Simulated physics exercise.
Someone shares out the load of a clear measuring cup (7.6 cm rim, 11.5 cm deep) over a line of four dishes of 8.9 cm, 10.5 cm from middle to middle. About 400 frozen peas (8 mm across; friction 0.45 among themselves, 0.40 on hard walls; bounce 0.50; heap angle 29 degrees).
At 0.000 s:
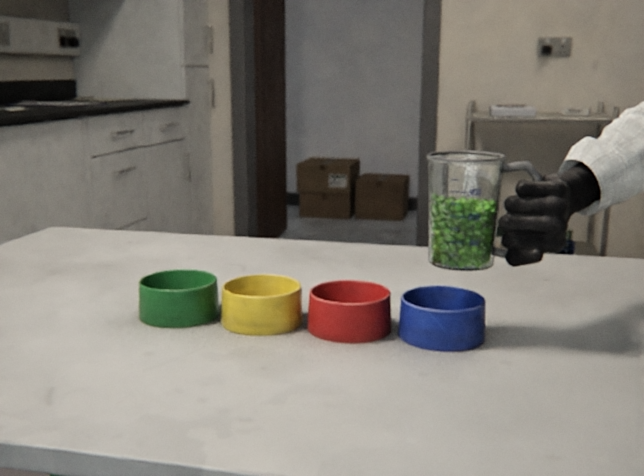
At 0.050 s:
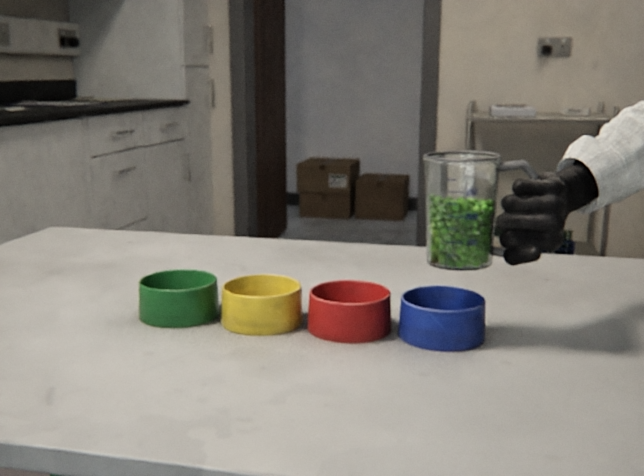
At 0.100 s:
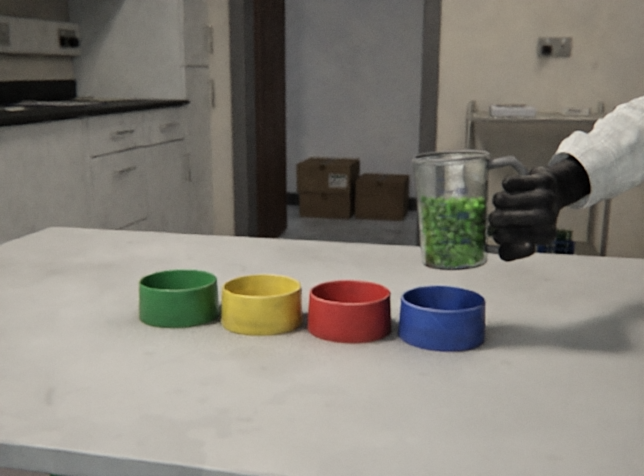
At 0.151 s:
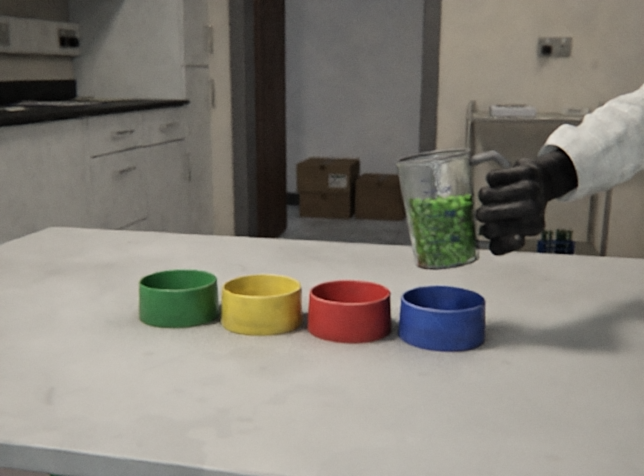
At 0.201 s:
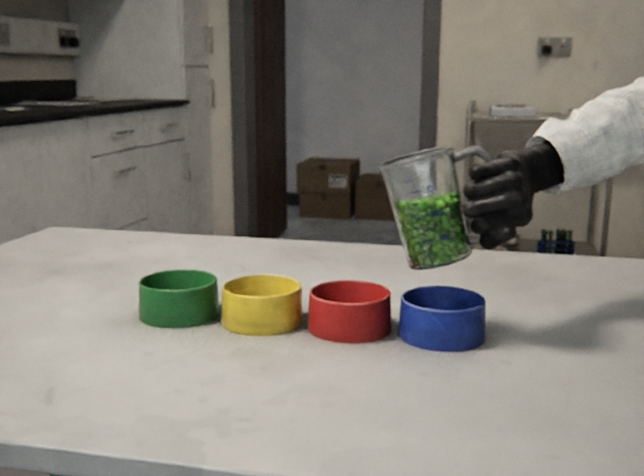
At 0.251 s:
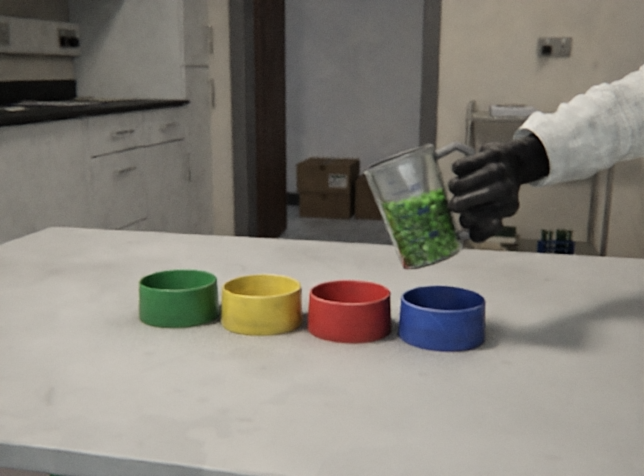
In a lab, a black-gloved hand held a clear measuring cup of green peas above the blue dish, at the right of four colored dishes, then moved it a little left while tilting it leftward.
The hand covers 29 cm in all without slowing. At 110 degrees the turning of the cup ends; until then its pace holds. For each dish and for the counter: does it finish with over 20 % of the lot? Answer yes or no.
Red dish: No; blue dish: No; green dish: Yes; yellow dish: No; on the counter: Yes.
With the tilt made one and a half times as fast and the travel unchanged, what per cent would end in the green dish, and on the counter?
Then: Green 60, counter 40.
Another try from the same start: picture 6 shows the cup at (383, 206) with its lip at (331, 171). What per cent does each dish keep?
Red 0, blue 0, green 50, yellow 0.
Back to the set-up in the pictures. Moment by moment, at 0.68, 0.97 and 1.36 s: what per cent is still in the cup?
About 100, 100, 25.
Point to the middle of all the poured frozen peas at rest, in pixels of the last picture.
At about (121, 307).
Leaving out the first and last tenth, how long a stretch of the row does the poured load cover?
Some 22 cm.
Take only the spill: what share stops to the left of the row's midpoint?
About 100 per cent.
After 0.68 s, tilt 68 degrees; cup holds 100 %.
Then, at 0.97 s, tilt 100 degrees; cup holds 100 %.
After 1.36 s, tilt 110 degrees; cup holds 25 %, green 25 %.
At rest (2.4 s), red 0 %, blue 0 %, green 40 %, yellow 0 %, counter 60 %.
